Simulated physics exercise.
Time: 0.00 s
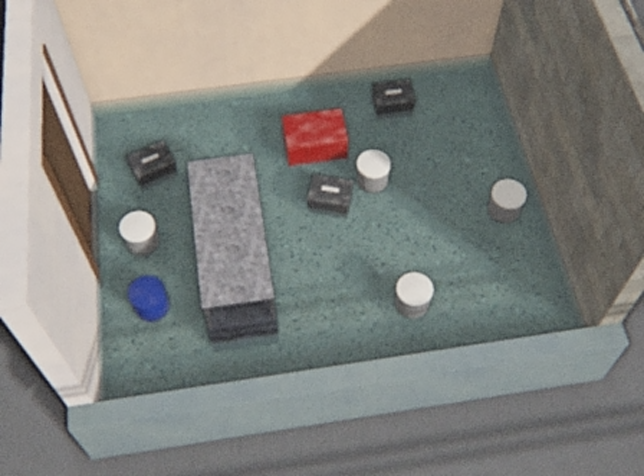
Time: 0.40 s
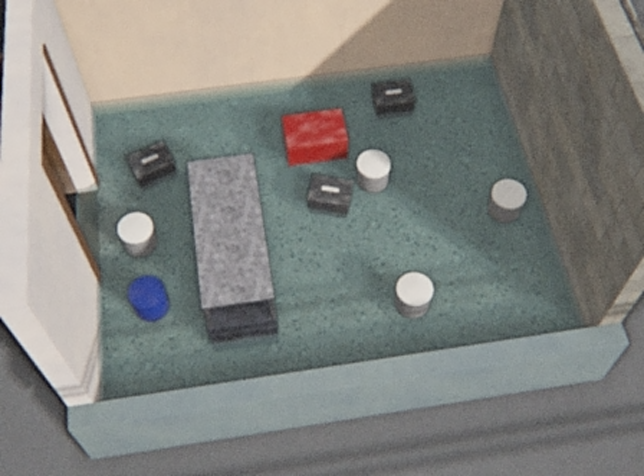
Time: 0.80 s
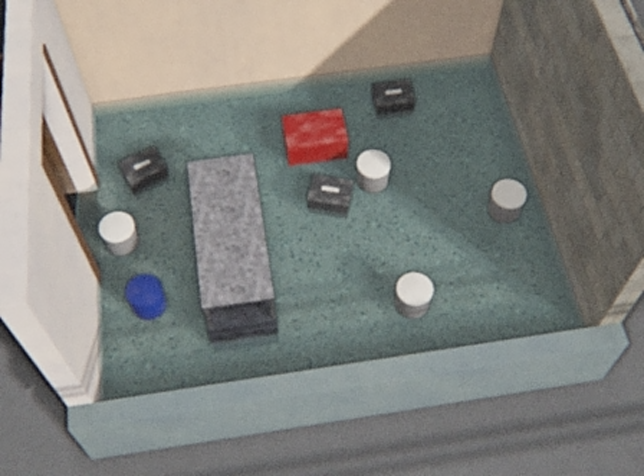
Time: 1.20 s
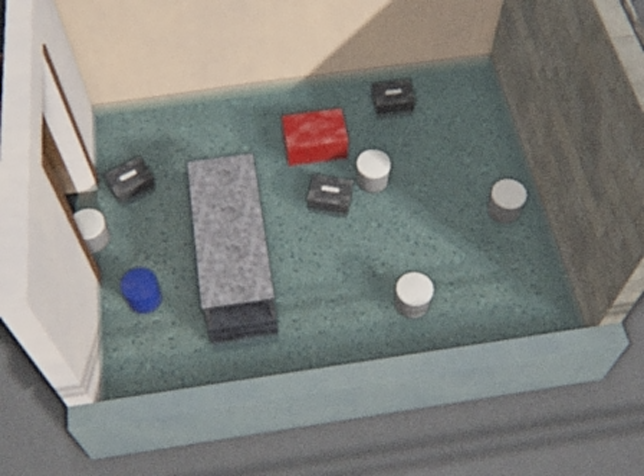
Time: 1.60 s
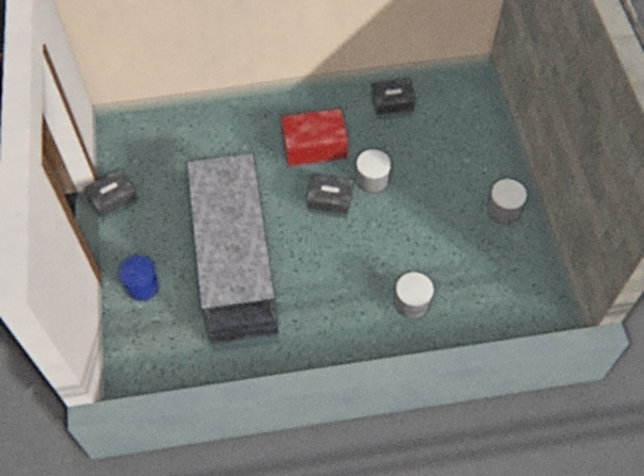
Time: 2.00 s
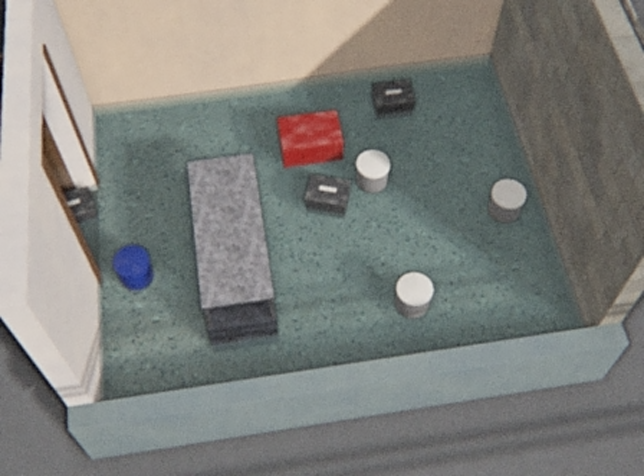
White tub and dark case drifting left out through a doorway in a flooded room, blue pail edging slowly up behind them.
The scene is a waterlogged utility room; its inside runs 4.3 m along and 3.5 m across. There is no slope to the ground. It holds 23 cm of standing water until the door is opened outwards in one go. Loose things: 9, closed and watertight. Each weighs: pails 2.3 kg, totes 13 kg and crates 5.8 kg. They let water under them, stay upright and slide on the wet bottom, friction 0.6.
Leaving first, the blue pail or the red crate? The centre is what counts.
The blue one leaves first.
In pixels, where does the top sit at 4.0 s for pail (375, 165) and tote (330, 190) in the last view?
They should sit about (342, 157) and (287, 174) in the last view.
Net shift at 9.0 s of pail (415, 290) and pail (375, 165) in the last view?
Taking them in the order asked, 60 cm and then 100 cm.
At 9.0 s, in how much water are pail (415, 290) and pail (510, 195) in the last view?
Depths: Near 16 cm, then near 16 cm.
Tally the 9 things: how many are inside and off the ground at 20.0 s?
At that moment it comes to 2.
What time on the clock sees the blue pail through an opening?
That happens at about 3.0 s.
After 4.0 s the blue pail has gone out (at 3.2 s); the red crate is near (252, 125), 0.6 m from its start, afloat; 3 of 9 are out; 6 afloat.
After 9.0 s the blue pail has gone out (at 3.2 s); the red crate has gone out (at 8.9 s); 4 of 9 are out; 5 afloat.
After 16.0 s the blue pail has gone out (at 3.2 s); the red crate has gone out (at 8.9 s); 6 of 9 are out; 3 afloat.
After 20.0 s the blue pail has gone out (at 3.2 s); the red crate has gone out (at 8.9 s); 6 of 9 are out; 2 afloat.
